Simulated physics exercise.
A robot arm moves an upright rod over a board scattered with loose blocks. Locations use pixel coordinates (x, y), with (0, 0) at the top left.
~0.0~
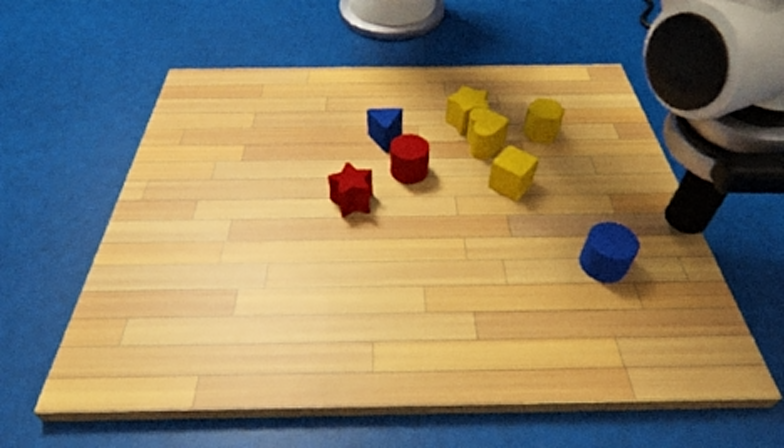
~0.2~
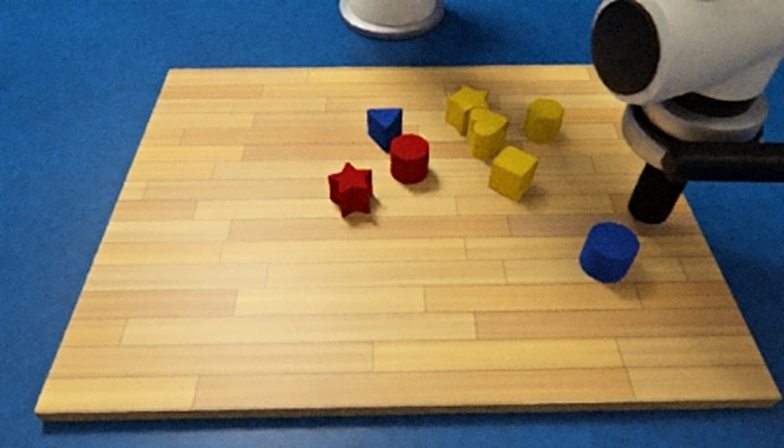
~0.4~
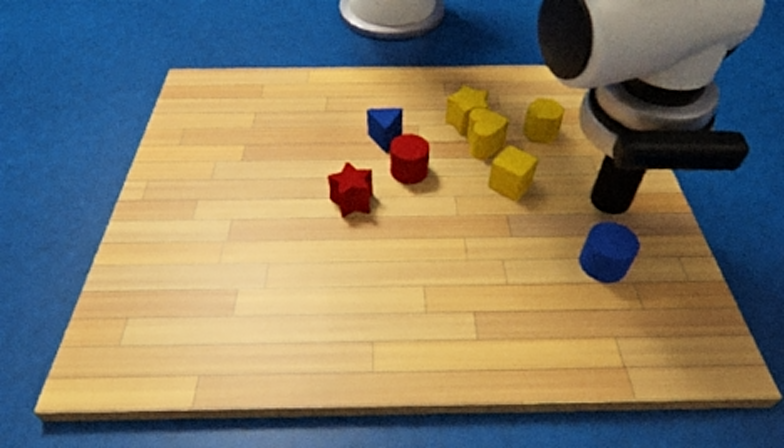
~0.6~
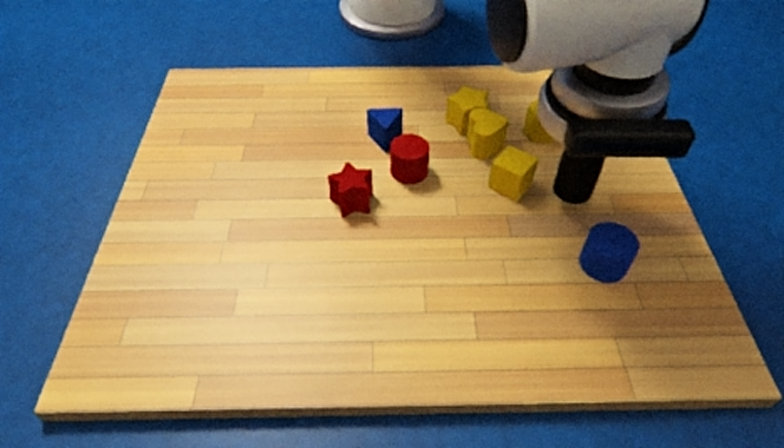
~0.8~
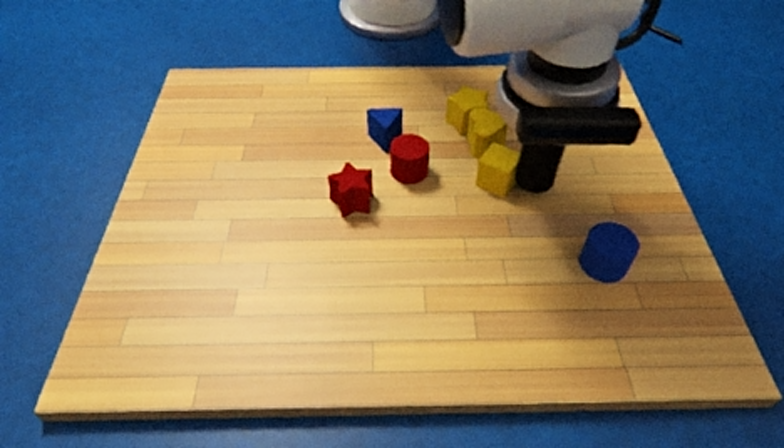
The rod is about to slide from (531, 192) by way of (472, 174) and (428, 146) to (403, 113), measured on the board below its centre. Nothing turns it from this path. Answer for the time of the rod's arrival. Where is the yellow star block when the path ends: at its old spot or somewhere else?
The yellow star block does not move.
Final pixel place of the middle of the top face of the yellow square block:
I'd say the yellow square block ends with its top centre at (398, 131).
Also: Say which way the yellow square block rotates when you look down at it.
Spins counterclockwise.
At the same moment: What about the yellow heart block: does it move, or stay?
Here's my answer: The yellow heart block remains in position.
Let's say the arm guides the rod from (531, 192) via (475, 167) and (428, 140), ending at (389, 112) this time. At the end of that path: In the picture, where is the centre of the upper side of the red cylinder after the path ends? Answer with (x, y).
Around pixel (378, 147).
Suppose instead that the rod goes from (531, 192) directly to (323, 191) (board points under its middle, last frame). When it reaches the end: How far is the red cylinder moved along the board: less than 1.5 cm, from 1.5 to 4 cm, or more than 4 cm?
It shifts by 1.5 to 4 cm.
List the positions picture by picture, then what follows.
The first frame shows lower end of the rod at (685, 219), tops of blocks, blue triangle at (385, 114), red cylinder at (410, 146), yellow star block at (470, 97), yellow heart block at (487, 121), yellow square block at (516, 160).
The second frame shows rod at (648, 210), blocks as before.
The third frame shows rod at (610, 200), blocks as before.
The fourth frame shows rod at (572, 190), blocks as before.
The fifth frame shows rod at (534, 180), blue triangle at (385, 114), red cylinder at (410, 146), yellow star block at (470, 97), yellow heart block at (487, 121), yellow square block at (501, 157).
On the path given first. One third of the way, rod at (474, 162); red cylinder at (403, 145); yellow square block at (440, 145), turned 25° anticlockwise.
Two thirds of the way, rod at (428, 133); red cylinder at (368, 145); yellow square block at (398, 131), turned 65° anticlockwise.
At the end, rod at (403, 101); blue triangle at (379, 111), turned 20° anticlockwise; red cylinder at (368, 145); yellow star block not moved; yellow heart block not moved; yellow square block at (398, 131), turned 65° anticlockwise.
